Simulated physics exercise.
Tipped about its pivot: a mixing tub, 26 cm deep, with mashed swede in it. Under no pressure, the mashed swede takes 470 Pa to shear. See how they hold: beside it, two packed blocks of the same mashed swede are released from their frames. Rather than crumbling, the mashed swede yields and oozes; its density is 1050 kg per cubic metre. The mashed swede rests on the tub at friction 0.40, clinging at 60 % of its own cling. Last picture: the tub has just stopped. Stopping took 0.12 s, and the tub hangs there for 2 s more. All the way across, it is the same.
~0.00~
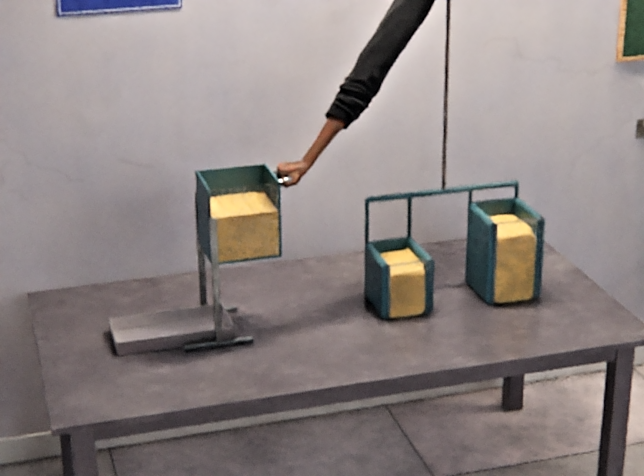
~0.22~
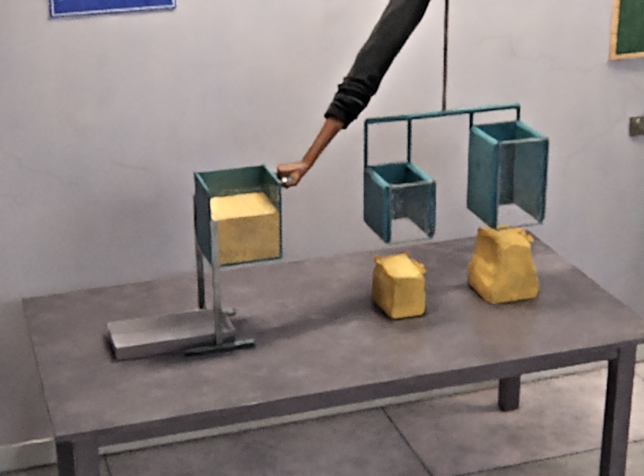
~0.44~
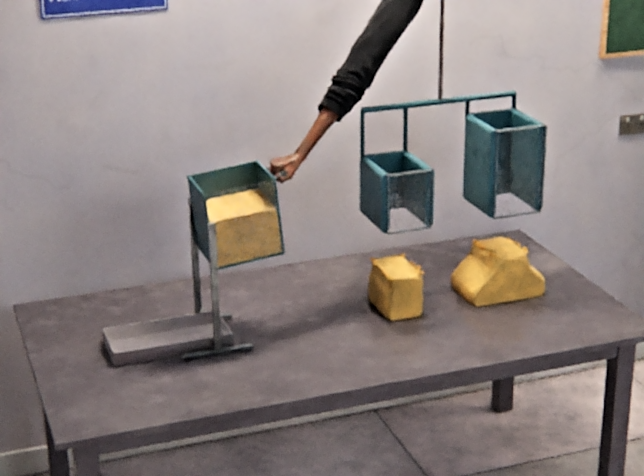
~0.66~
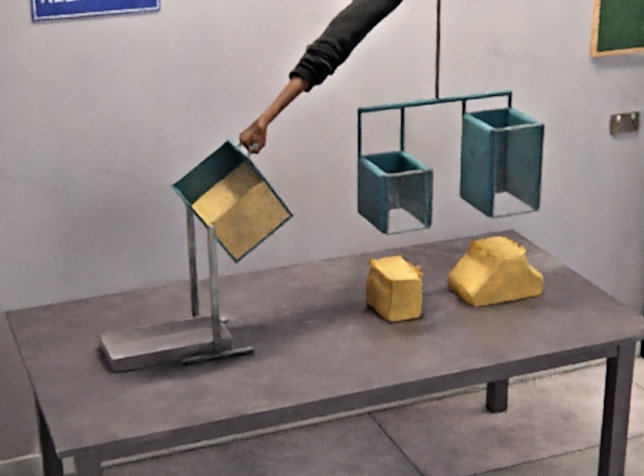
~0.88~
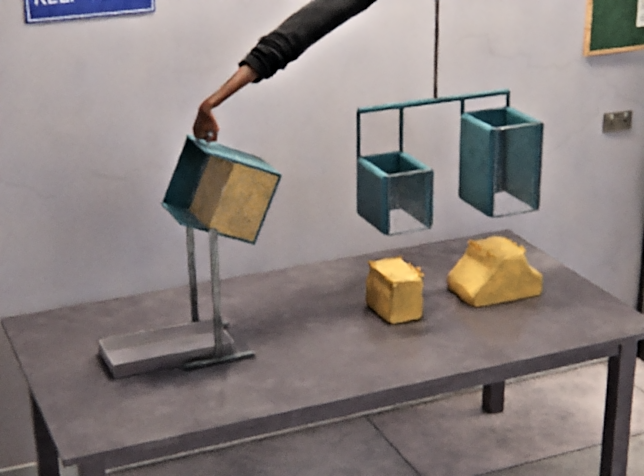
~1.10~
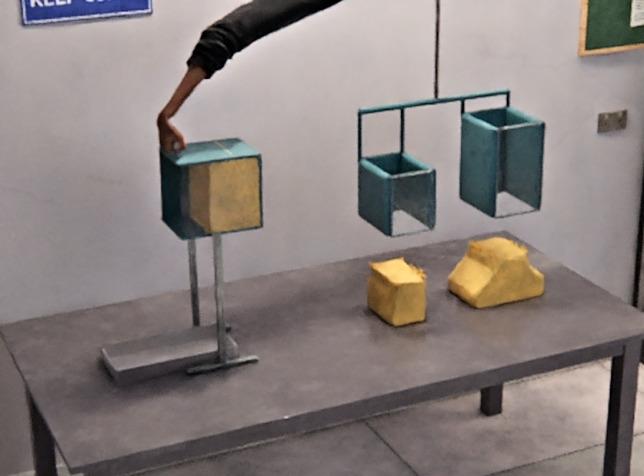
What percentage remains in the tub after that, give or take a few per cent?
100 %.
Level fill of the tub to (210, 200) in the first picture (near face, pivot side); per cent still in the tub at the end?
About 65 %.
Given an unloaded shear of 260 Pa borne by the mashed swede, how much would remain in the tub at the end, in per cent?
It would be near 60 %.
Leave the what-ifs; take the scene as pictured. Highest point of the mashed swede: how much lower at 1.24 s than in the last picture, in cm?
I reckon it's close to 2 cm.
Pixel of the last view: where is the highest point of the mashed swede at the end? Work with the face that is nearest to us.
Close to pixel (232, 178).
After 1.24 s, the tub is at 89 degrees and holds 100 %.
After 1.41 s, the tub is at 89 degrees and holds 100 %.
After 1.58 s, the tub is at 89 degrees and holds 100 %.
After 1.75 s, the tub is at 89 degrees and holds 100 %.
After 3.10 s, at the end, the tub is at 89 degrees and holds 100 %.
